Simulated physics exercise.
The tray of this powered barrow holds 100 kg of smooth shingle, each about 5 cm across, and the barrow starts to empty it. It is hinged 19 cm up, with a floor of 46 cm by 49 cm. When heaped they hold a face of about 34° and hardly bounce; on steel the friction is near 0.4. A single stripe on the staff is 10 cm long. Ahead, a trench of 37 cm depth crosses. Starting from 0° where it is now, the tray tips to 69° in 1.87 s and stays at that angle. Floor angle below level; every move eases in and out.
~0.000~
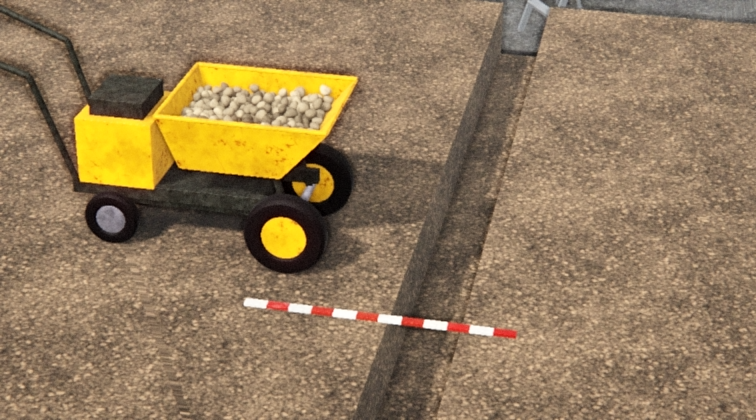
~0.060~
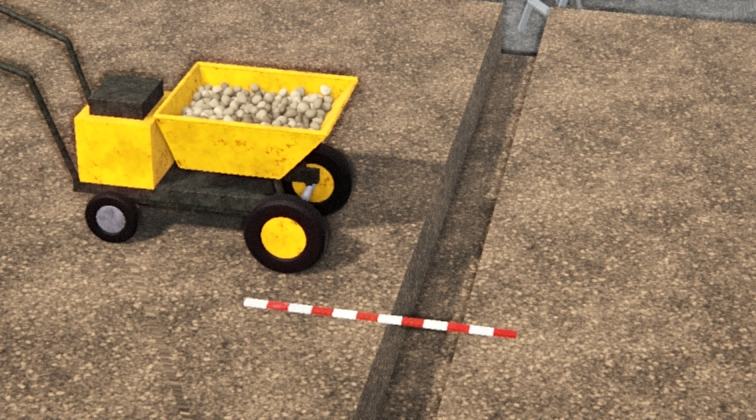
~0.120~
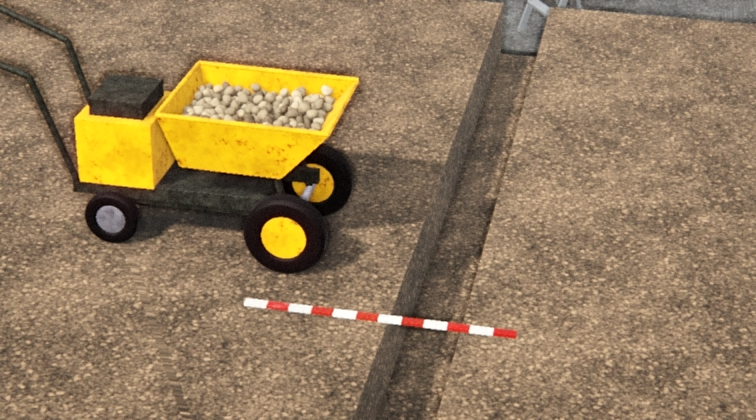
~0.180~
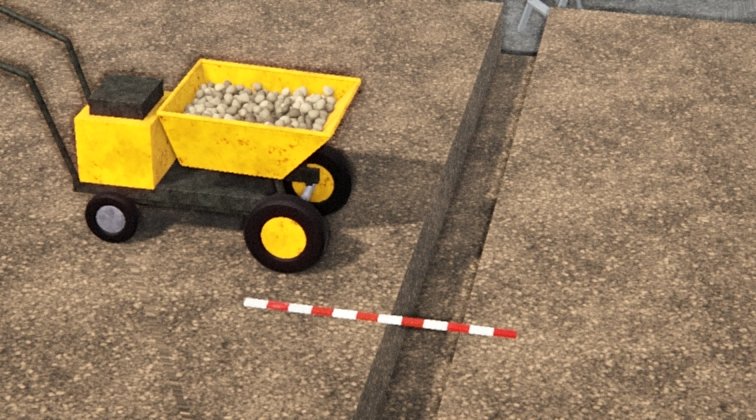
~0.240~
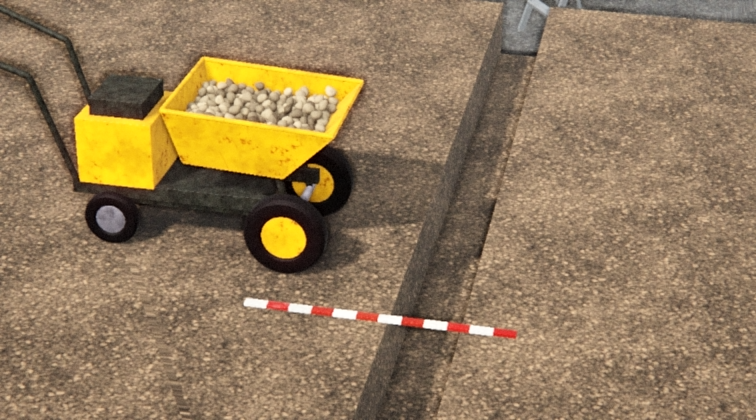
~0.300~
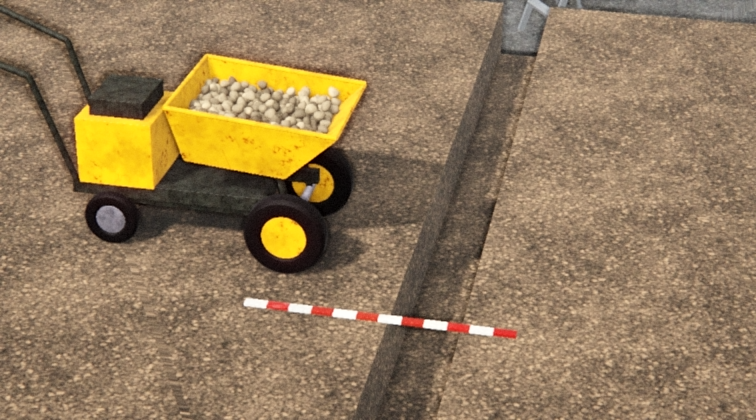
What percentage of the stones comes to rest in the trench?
About 88 per cent.
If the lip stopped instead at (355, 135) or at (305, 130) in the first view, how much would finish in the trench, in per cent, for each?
Around 45% for the first place and 100% for the second.
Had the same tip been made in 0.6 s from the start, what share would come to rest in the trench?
Then some 60 per cent would.
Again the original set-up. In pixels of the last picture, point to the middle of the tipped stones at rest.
Roughly at pixel (452, 312).
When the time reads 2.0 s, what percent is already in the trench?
By that point it's something like 60 in a hundred.
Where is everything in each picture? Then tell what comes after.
The tray is at 0°, its lip at (327, 134); the top of the load is at (276, 101), in the first picture.
Lip at (327, 134), floor tilted 0°, highest stones at (262, 102); the stones move at 0.1 m/s on average, in the second picture.
The tray is at 1°, its lip at (328, 135); the top of the load is at (264, 102); the stones move at 0.1 m/s on average, in the third picture.
The tray is at 2°, its lip at (330, 136); the top of the load is at (252, 100); the stones move at 0.2 m/s on average, in the fourth picture.
Lip at (333, 137), floor tilted 3°, highest stones at (242, 98); the stones move at 0.2 m/s on average, in the fifth picture.
Lip at (336, 139), floor tilted 5°, highest stones at (232, 93); the stones move at 0.2 m/s on average, in the sixth picture.
After 1.4 s the floor is at 58°; 98 % in the tray, 2 % in the trench; the foremost stones are at (426, 213).
After 2.0 s the floor is at 69°; 31 % in the tray, 58 % in the trench, 10 % past the trench; the foremost stones are at (547, 254).
After 2.3 s the floor is at 69°; 9 % in the tray, 80 % in the trench, 12 % past the trench; the foremost stones are at (584, 262).
After 4.3 s the floor is at 69°; 0 % in the tray, 88 % in the trench, 12 % past the trench; the foremost stones are at (591, 265).
